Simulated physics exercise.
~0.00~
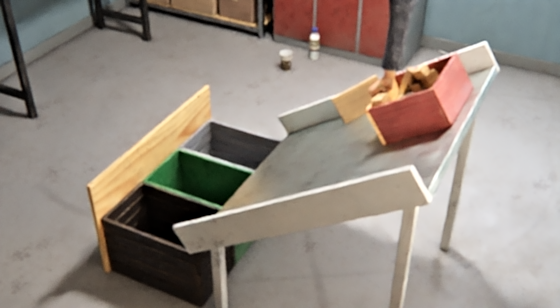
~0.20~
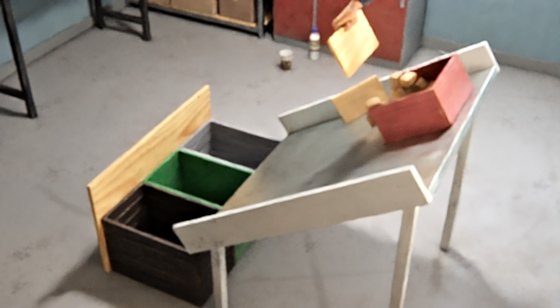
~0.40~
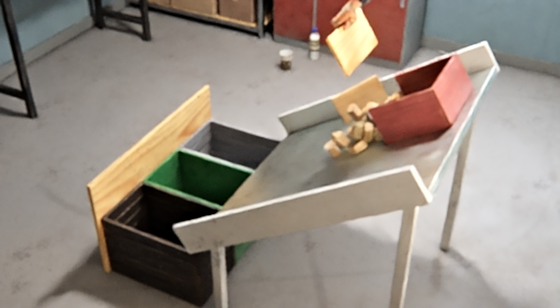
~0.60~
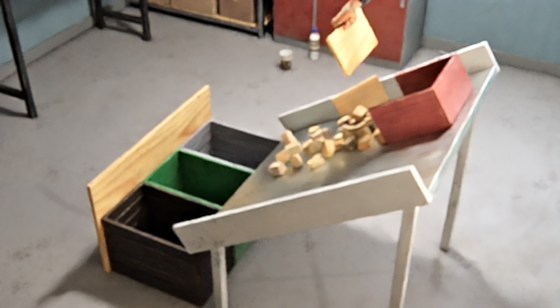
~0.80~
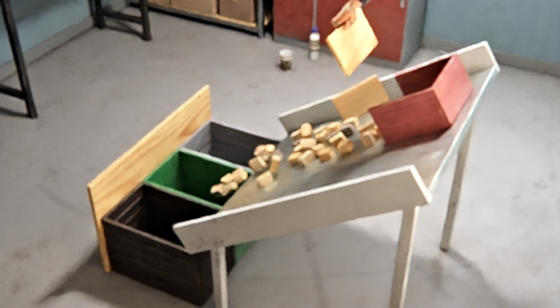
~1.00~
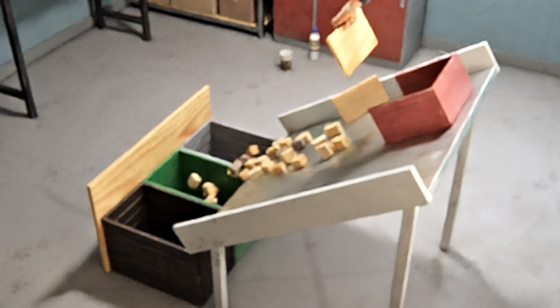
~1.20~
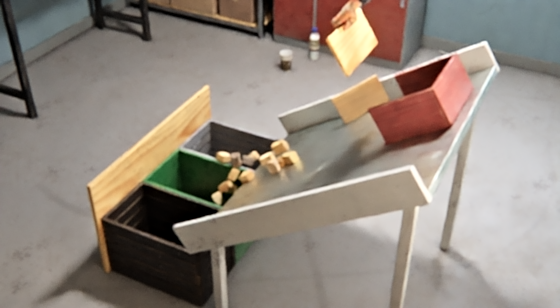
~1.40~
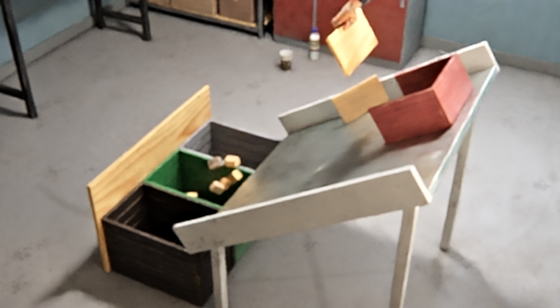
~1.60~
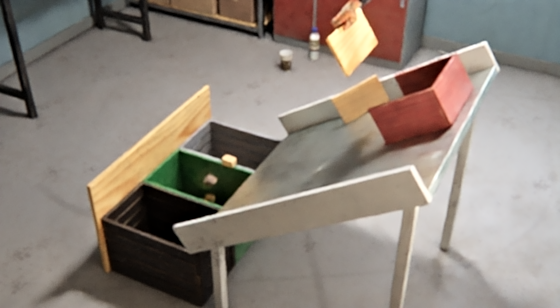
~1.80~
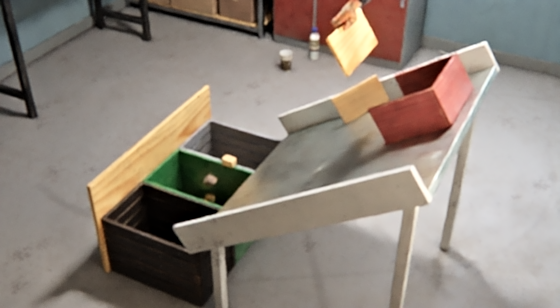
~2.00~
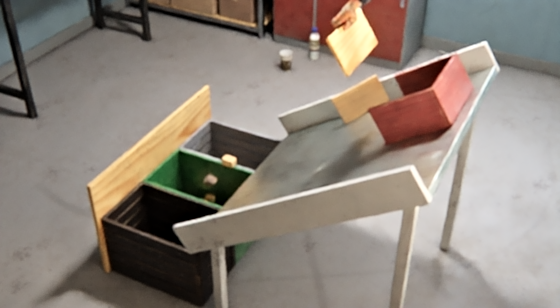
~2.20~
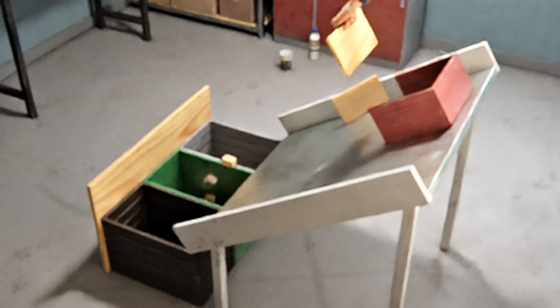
Wooden blocks spilling from a red box as a panel is lifted, tumbling left down a sloping table into green and grey bins.
